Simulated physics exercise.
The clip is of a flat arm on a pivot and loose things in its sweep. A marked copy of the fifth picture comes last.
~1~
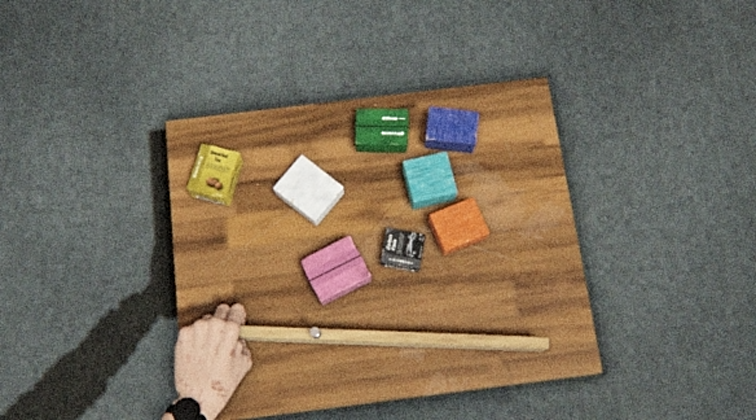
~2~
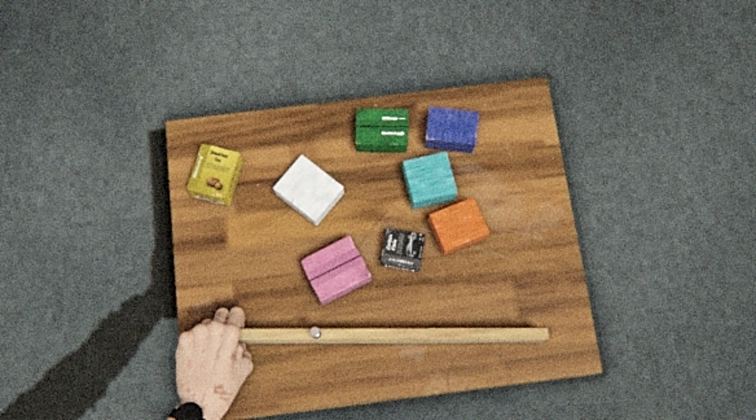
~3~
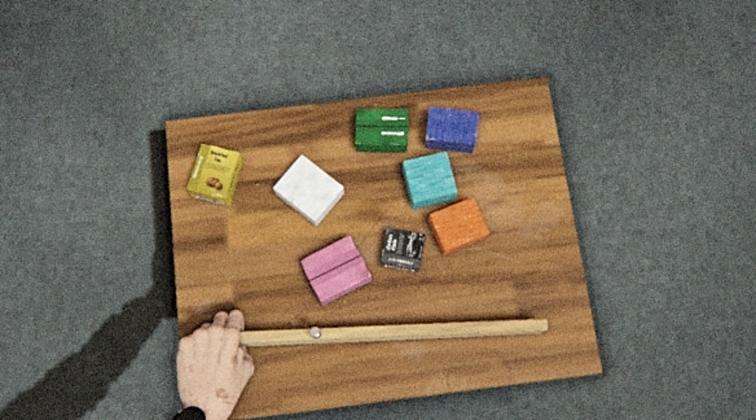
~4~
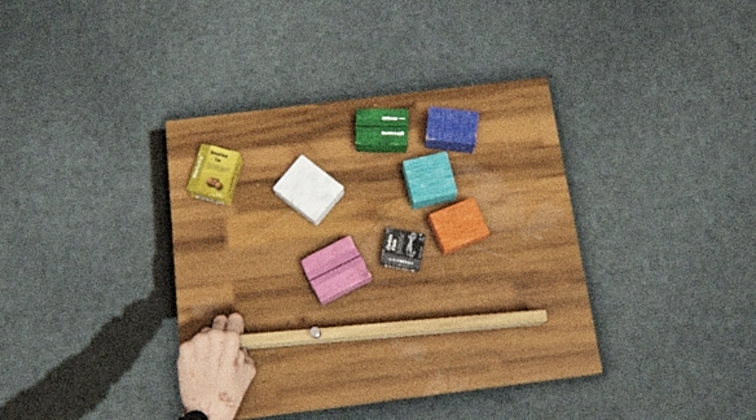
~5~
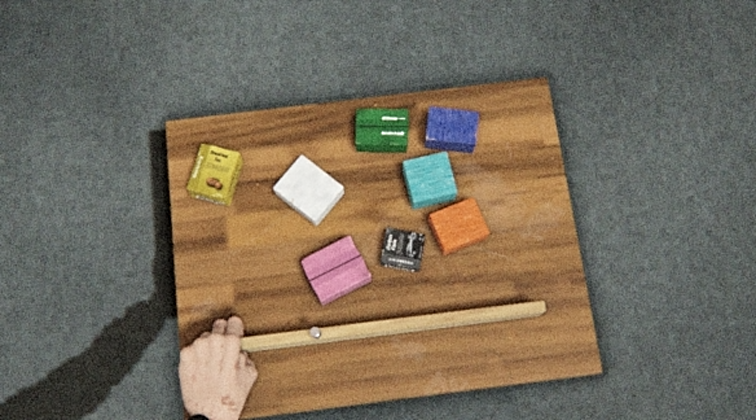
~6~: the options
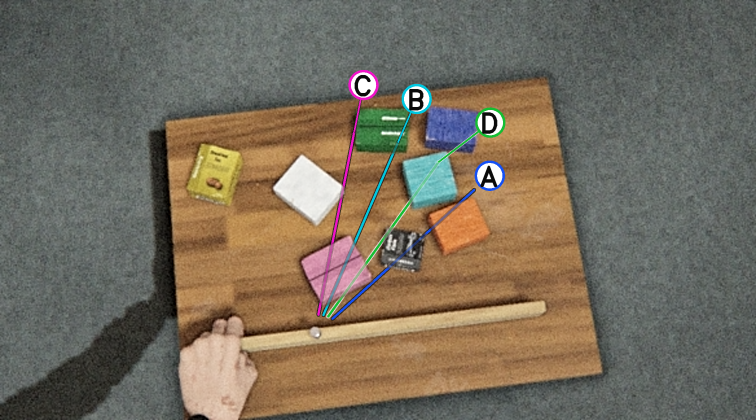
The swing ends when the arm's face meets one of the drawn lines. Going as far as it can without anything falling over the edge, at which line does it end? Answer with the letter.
Nothing falls up to D.
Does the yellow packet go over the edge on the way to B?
By then, no.
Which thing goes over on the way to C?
The green box goes over.
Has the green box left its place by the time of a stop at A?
By then, yes.
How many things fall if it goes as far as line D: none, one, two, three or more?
In all, none.
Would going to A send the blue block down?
By then, no.
On the marked copy, A at (405, 253); B at (361, 227); C at (337, 220); D at (385, 238).
Following D. Soon after the start, arm (426, 284); green box (382, 131); yellow packet (216, 175).
Later, arm (405, 253); green box (375, 126); turquoise block (405, 166).
In the end, arm (386, 237); green box (341, 103); turquoise block (371, 150); nothing has fallen.
As for the rest, A is safe but short; B drops the green box; C drops the green box.
